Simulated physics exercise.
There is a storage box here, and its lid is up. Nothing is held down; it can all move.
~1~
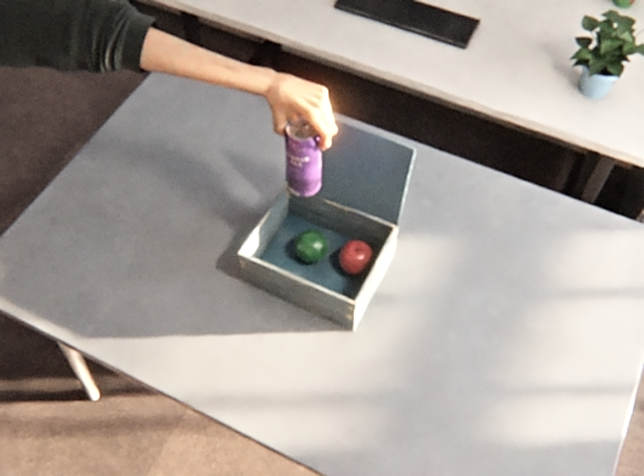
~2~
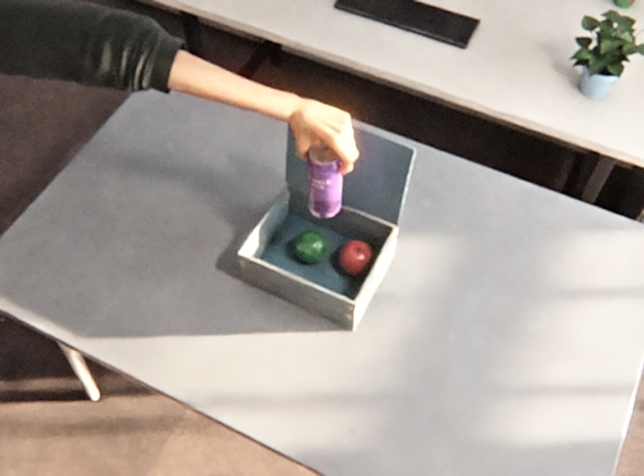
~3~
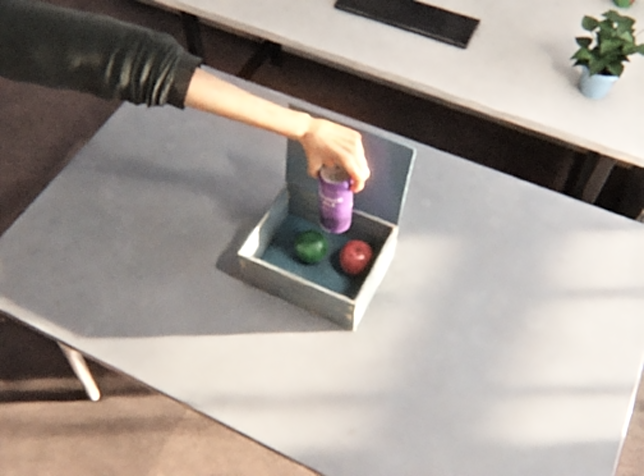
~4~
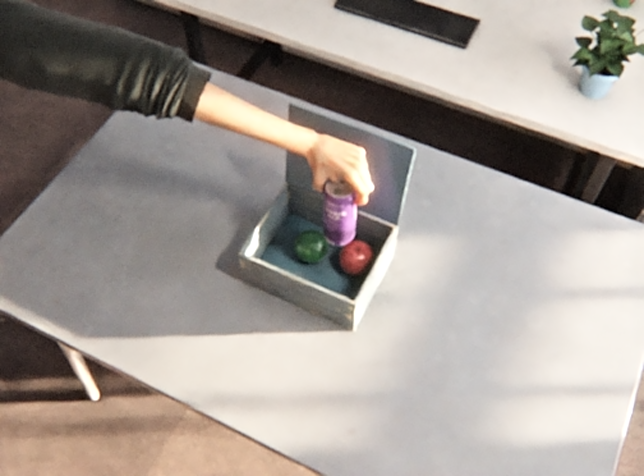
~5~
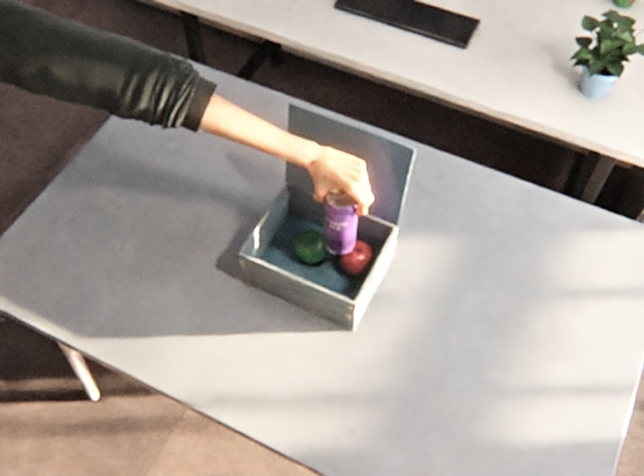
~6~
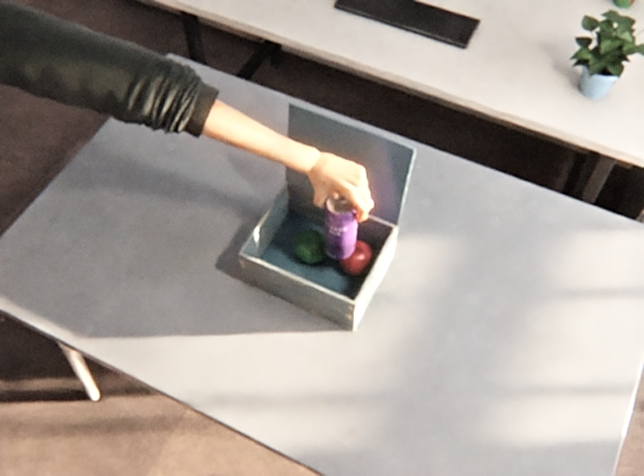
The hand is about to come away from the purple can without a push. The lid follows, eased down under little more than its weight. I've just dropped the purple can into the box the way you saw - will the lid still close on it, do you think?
Yes, it will close.
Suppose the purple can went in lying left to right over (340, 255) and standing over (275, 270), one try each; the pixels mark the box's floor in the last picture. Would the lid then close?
Case one: Lid goes down; case two: Lid stays raised.
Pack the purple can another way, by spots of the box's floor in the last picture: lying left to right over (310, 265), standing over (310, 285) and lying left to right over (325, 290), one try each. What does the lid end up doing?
So: First go, the lid gets all the way down; second go, it can't get down; third go, it gets all the way down.
Then, 0.60 s past the last view, purple can on its side near (319, 287); green apple displaced a little; red apple displaced a little.
Then, 1.70 s past the last view, lid 52° above the rim; purple can on its side near (324, 285); green apple displaced about its own width; red apple displaced a little.
Finally, lid shut; down or leaning hard in the box, purple can; moved from the start, green apple; red apple still in place. Final places as the last picture's camera would see them, purple can near (324, 284).
